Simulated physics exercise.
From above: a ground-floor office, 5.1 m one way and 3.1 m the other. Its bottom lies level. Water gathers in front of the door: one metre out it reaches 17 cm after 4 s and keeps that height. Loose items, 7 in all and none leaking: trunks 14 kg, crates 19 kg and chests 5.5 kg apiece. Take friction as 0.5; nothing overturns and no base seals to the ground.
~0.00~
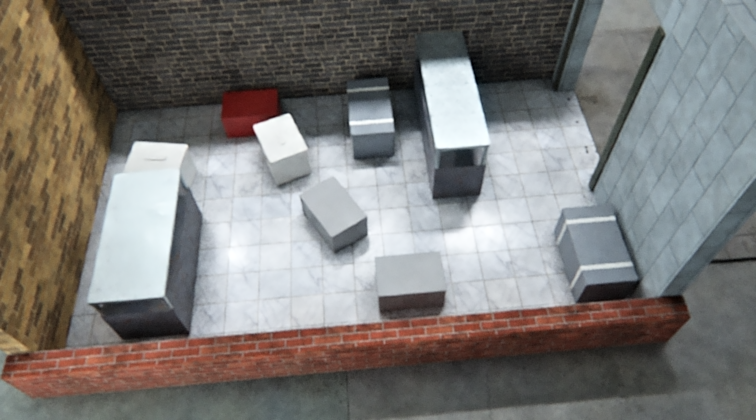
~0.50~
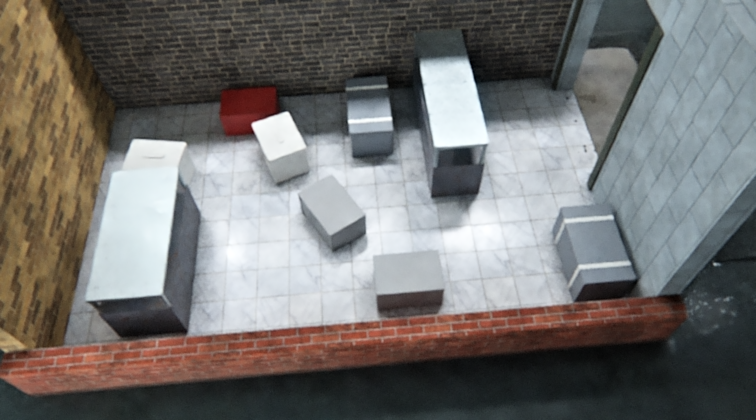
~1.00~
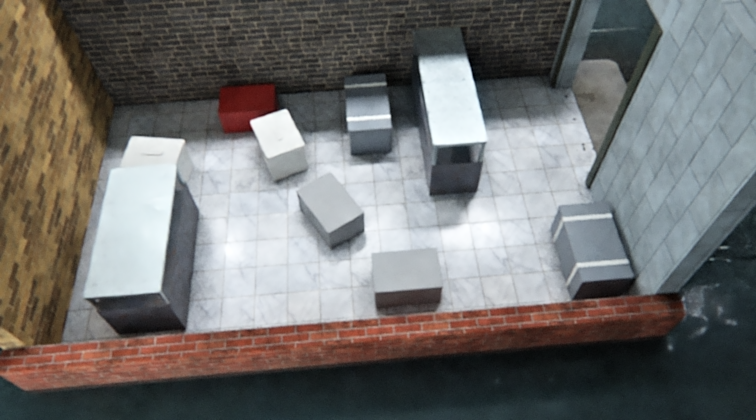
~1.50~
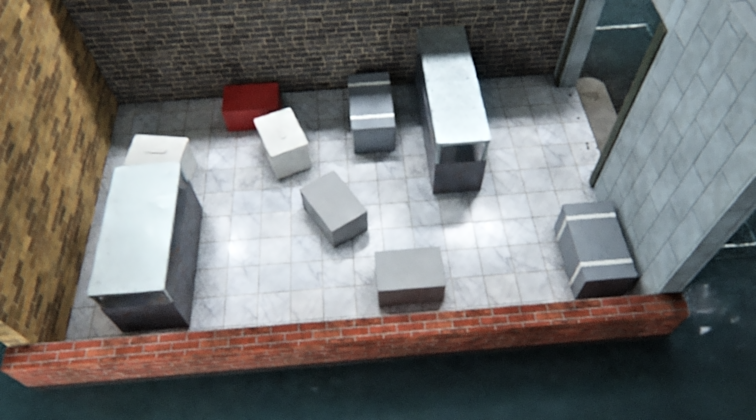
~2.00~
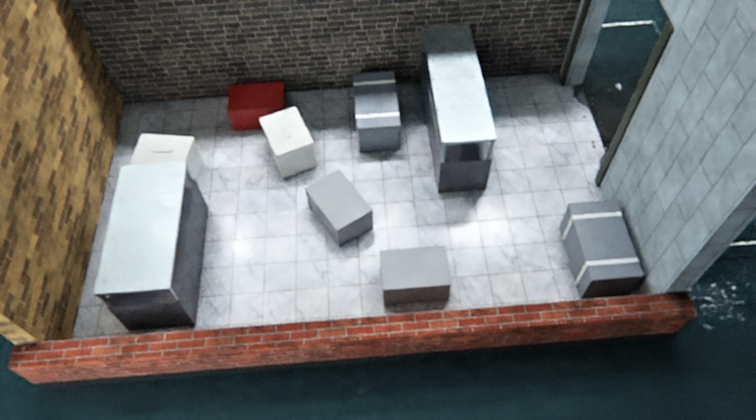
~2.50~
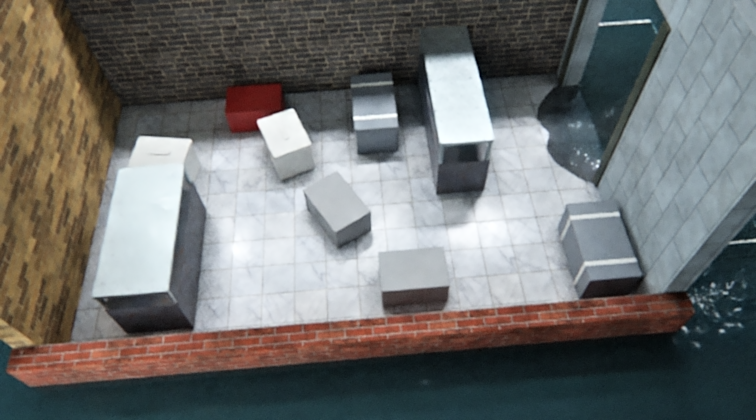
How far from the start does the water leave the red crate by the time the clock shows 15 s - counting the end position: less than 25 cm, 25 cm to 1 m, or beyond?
Red crate stays put.
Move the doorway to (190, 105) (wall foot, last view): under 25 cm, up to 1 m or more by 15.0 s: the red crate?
In that case the red crate ends far away.
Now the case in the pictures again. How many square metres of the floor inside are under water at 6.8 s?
About 6.0 m2.
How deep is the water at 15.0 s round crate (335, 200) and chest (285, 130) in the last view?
About 5 and 6 cm.
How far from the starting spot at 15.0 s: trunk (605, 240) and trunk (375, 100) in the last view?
In turn: 200 cm, 20 cm.
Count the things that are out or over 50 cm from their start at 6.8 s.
By then 0.
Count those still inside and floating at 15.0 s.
5 of them.
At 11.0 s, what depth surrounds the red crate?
About 3 cm.
After 3.5 s the red crate is near (253, 98), 0.0 m from its start, aground; 0 afloat.
After 6.8 s the red crate is near (253, 98), 0.0 m from its start, aground; 1 afloat.
After 11.0 s the red crate is near (253, 98), 0.0 m from its start, aground; 2 afloat.
After 15.0 s the red crate is near (254, 98), 0.0 m from its start, afloat; 5 afloat.
